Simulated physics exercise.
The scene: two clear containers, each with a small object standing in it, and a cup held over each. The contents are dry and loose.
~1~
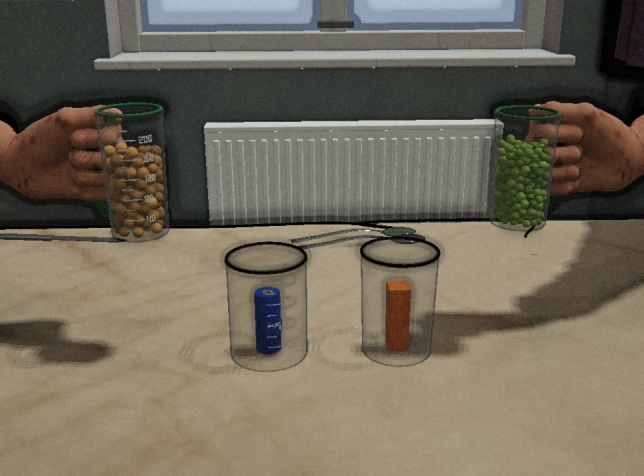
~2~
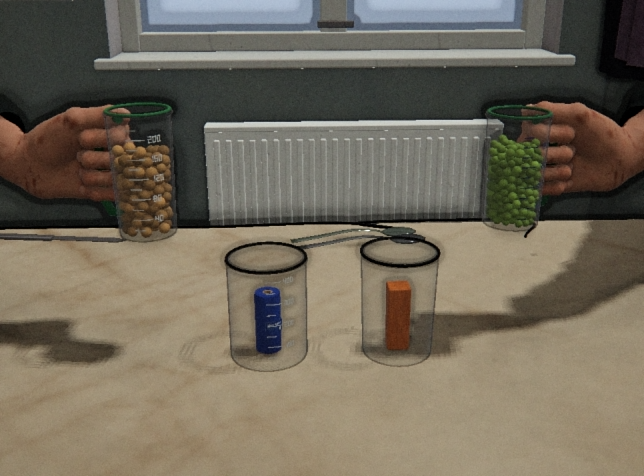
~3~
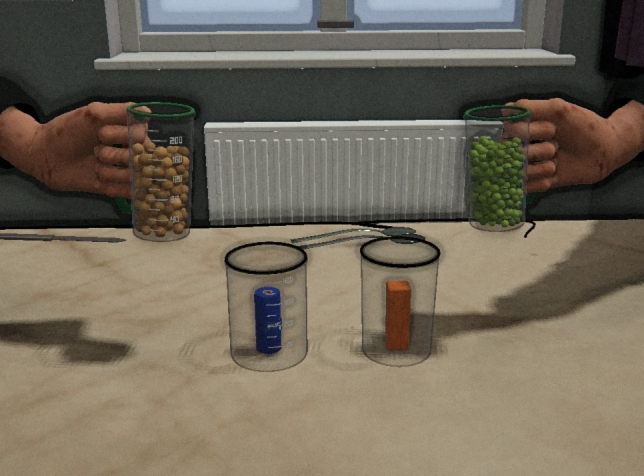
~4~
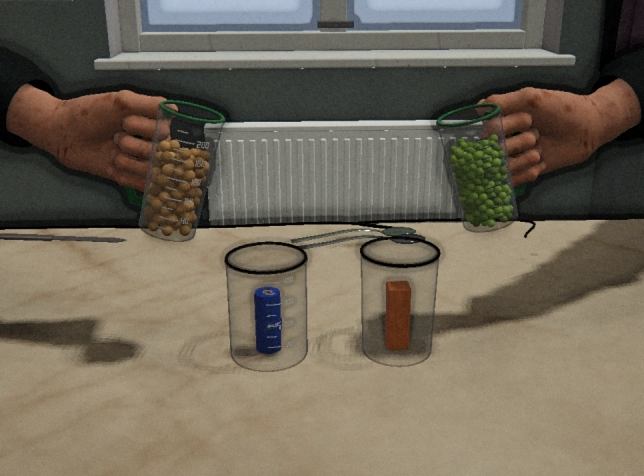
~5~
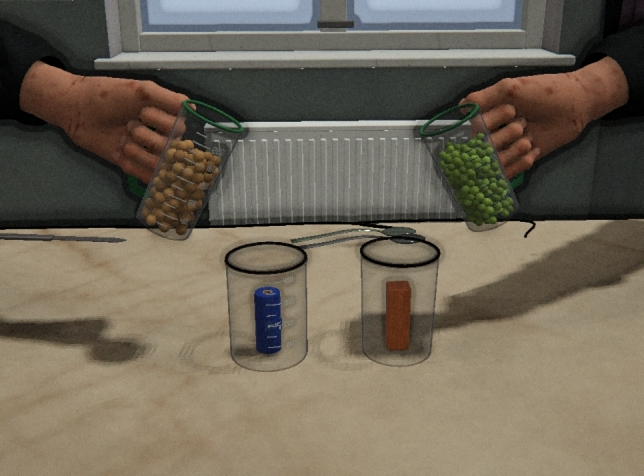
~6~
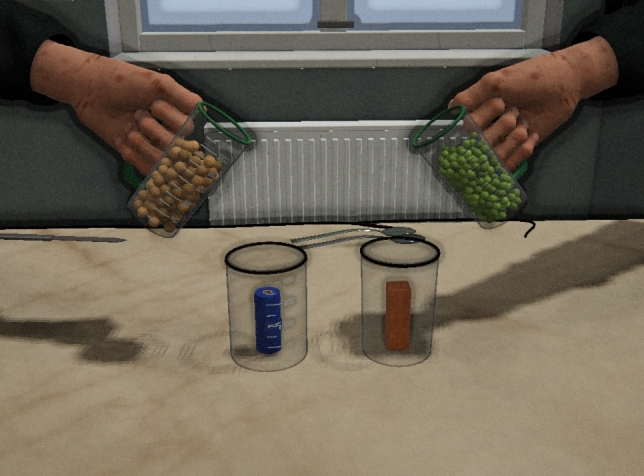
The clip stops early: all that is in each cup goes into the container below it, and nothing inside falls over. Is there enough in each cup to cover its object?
On the left it still sticks out, on the right it still sticks out.
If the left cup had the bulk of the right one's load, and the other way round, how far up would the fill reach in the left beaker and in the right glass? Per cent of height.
Near 45 on the left, 55 on the right.
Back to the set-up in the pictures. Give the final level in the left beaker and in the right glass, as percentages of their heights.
Some 45 per cent left and 55 right.
Then, 0.43 s later than the last frame, left beaker empty, all of its cupful still in the cup; right glass empty, all of its cupful still in the cup.
Then, 0.88 s later than the last frame, left beaker nearly empty, the larger part of its cupful still in the cup; right glass nearly empty, nearly all of its cupful still in the cup.
Then, 1.42 s later than the last frame, left beaker a third full, none of its cupful still in the cup; right glass a third full, none of its cupful still in the cup.
When it is over, left beaker half full (surface near (268, 306)), nothing beside it; right glass half full (surface near (398, 294)), nothing beside it; the left thing is still showing; the right thing is still showing.
